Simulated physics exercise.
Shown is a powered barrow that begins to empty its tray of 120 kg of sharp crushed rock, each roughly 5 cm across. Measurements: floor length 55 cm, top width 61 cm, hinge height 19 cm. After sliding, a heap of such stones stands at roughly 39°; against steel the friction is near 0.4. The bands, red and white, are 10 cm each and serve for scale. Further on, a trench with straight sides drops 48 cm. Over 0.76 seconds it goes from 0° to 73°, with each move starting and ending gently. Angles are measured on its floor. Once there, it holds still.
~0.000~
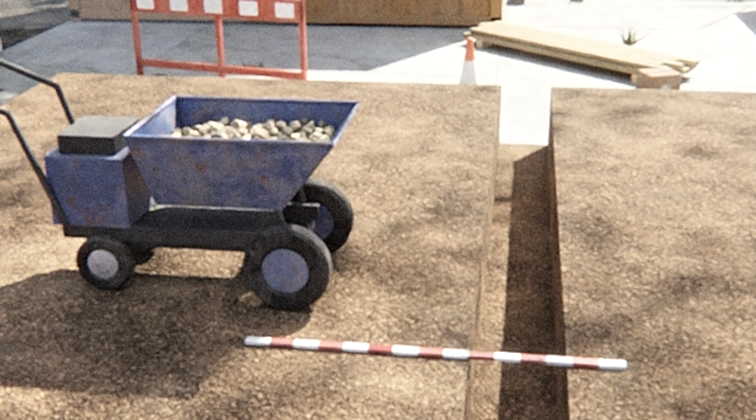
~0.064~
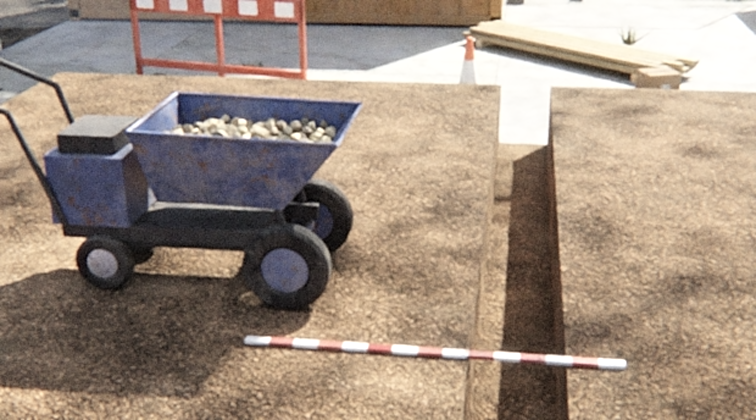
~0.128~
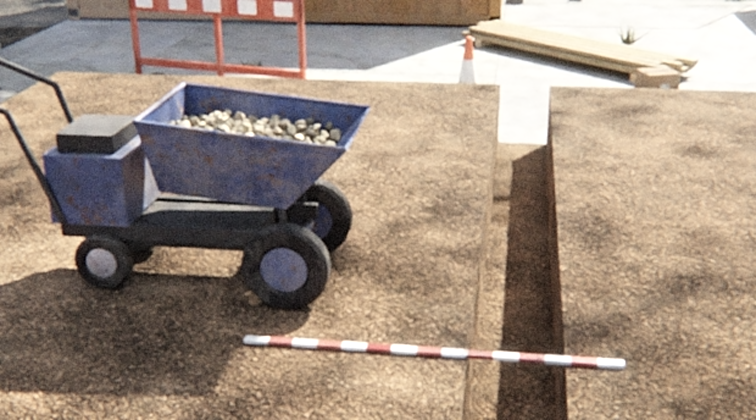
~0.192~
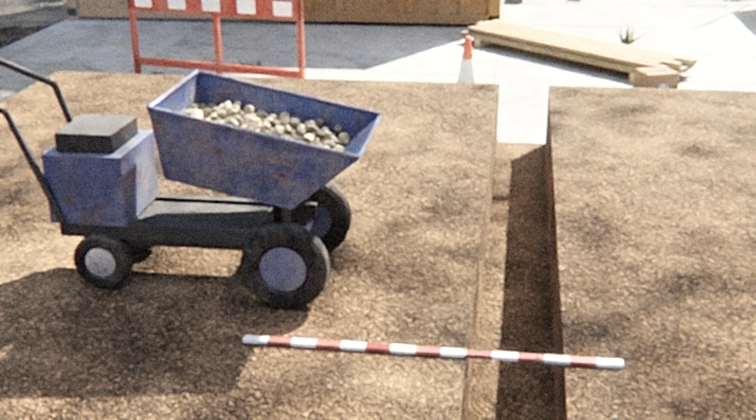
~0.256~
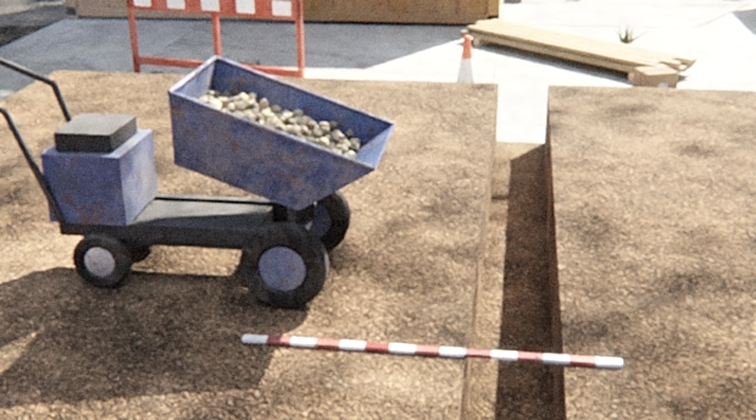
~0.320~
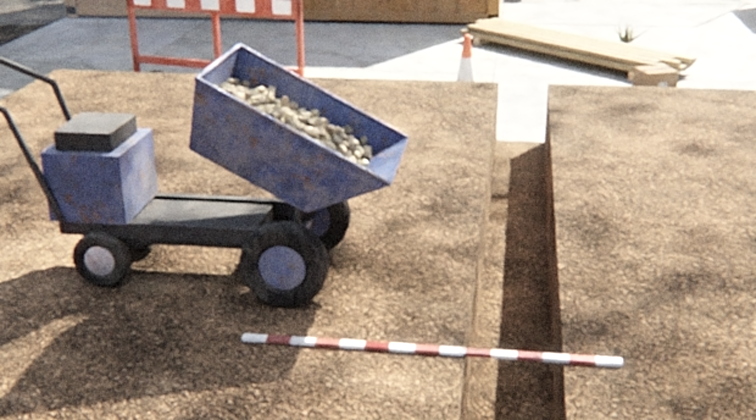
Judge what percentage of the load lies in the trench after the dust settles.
About 61 %.
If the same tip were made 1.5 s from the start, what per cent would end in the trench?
I'd put it at roughly 50 per cent.
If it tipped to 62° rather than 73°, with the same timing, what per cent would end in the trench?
Then roughly 35 percent.
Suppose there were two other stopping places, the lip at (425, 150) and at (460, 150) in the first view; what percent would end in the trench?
I'd say some 70 per cent and some 25 per cent.
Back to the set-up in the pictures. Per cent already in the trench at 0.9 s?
10 per cent or so by then.
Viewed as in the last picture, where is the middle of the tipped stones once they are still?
Roughly at (508, 362).
After 0.6 s the floor is at 62°; 100 % in the tray; the foremost stones are at (413, 224).
After 0.9 s the floor is at 73°; 78 % in the tray, 13 % short of the trench, 9 % in the trench; the foremost stones are at (513, 325).
After 1.2 s the floor is at 73°; 33 % in the tray, 18 % short of the trench, 49 % in the trench; the foremost stones are at (550, 345).
After 3.2 s the floor is at 73°; 18 % in the tray, 21 % short of the trench, 61 % in the trench; the foremost stones are at (550, 347).
